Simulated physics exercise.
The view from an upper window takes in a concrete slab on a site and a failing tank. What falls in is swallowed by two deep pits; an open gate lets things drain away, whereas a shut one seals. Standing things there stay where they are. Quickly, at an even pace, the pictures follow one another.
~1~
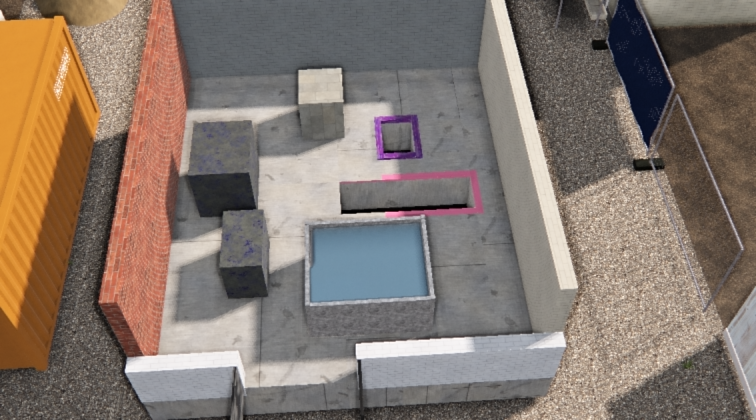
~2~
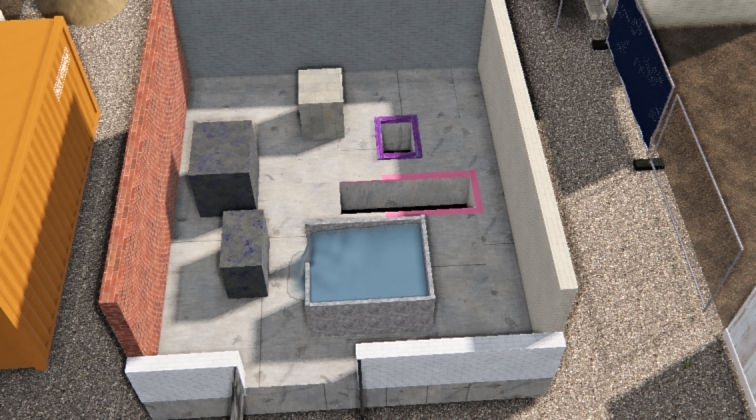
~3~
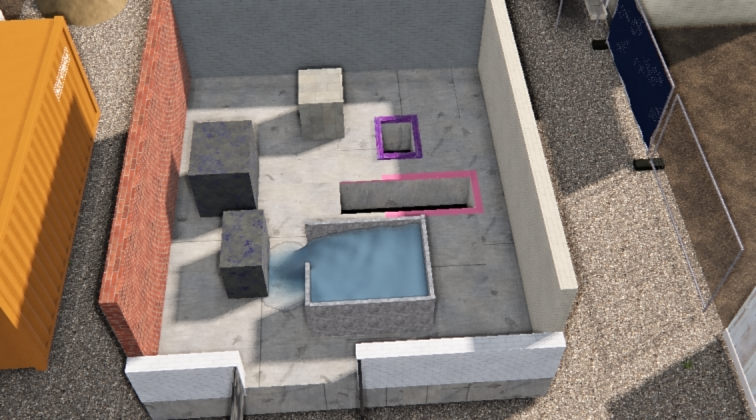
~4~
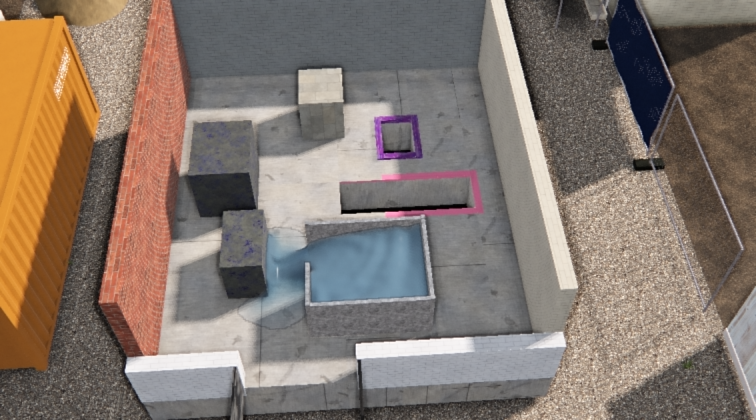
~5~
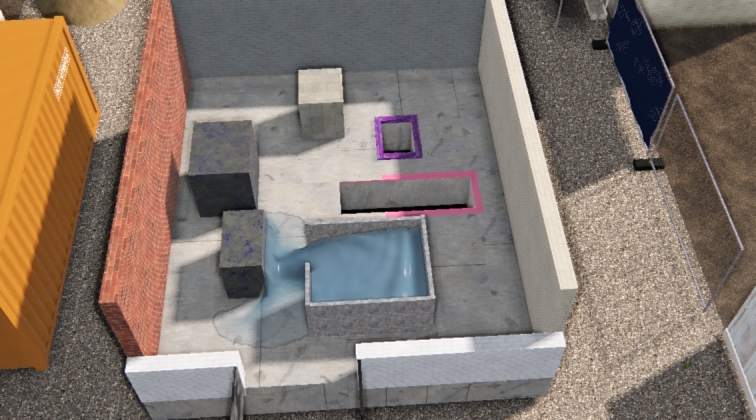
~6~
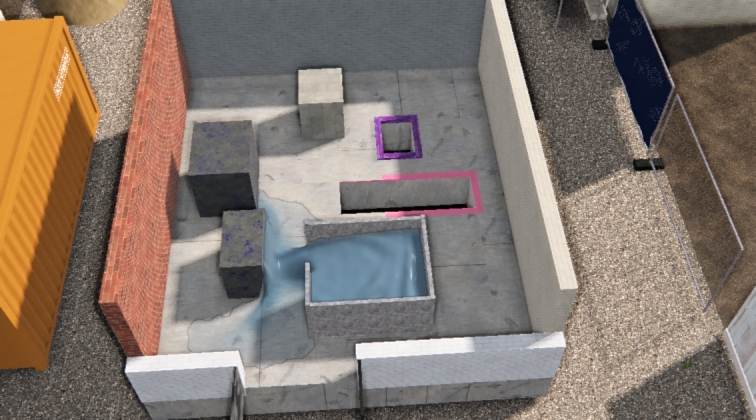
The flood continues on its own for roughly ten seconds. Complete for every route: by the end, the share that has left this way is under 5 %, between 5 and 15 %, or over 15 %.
By the end, the share via the gate is over 15 %; the share via the purple pit is between 5 and 15 %; the share via the pink pit is between 5 and 15 %.
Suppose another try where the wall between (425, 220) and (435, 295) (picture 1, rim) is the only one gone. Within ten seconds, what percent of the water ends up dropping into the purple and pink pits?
Estimates in per cent: Purple 0, pink 40.
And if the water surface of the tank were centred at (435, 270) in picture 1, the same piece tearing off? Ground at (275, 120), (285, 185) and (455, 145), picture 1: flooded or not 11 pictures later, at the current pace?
In sequence: Inundated, next inundated, then unflooded.
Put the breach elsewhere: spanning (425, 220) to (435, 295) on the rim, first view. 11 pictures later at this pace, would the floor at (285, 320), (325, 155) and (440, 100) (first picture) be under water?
First spot spared, second spot spared, third spot submerged.
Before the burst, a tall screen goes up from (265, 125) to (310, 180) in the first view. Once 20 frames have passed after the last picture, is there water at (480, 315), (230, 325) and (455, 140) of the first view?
One after the other: Not flooded, covered, not flooded.
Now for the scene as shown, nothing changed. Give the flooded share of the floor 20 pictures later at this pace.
About 50 per cent.
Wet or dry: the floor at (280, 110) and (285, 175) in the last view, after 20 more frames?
In turn, the two spots are soaked and soaked.
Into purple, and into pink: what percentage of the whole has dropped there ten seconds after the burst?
First 8 %, then 12 %.
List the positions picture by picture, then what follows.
The water tank at (368, 262) is whole and still, in the first picture.
The front is at a hidden place, out from the gap at (311, 264), in the second picture.
Water pours out at (312, 266) and has run to (266, 298), in the third picture.
The front is at (243, 312), out from the gap at (312, 267), in the fourth picture.
The front is at (223, 329), out from the gap at (312, 267), in the fifth picture.
Water pours out at (312, 267) and has run to (195, 348), in the sixth picture.
A moment on, water covers 25 % of the floor; the gate 2 %, the purple pit 0 %, the pink pit 0 %.
Next, water covers 40 % of the floor; the gate 7 %, the purple pit 1 %, the pink pit 2 %.
Then, water covers 50 % of the floor; the gate 13 %, the purple pit 3 %, the pink pit 3 %.
Later, water covers 65 % of the floor; the gate 19 %, the purple pit 5 %, the pink pit 5 %.
In the end, water covers 75 % of the floor; the gate 25 %, the purple pit 8 %, the pink pit 11 %.
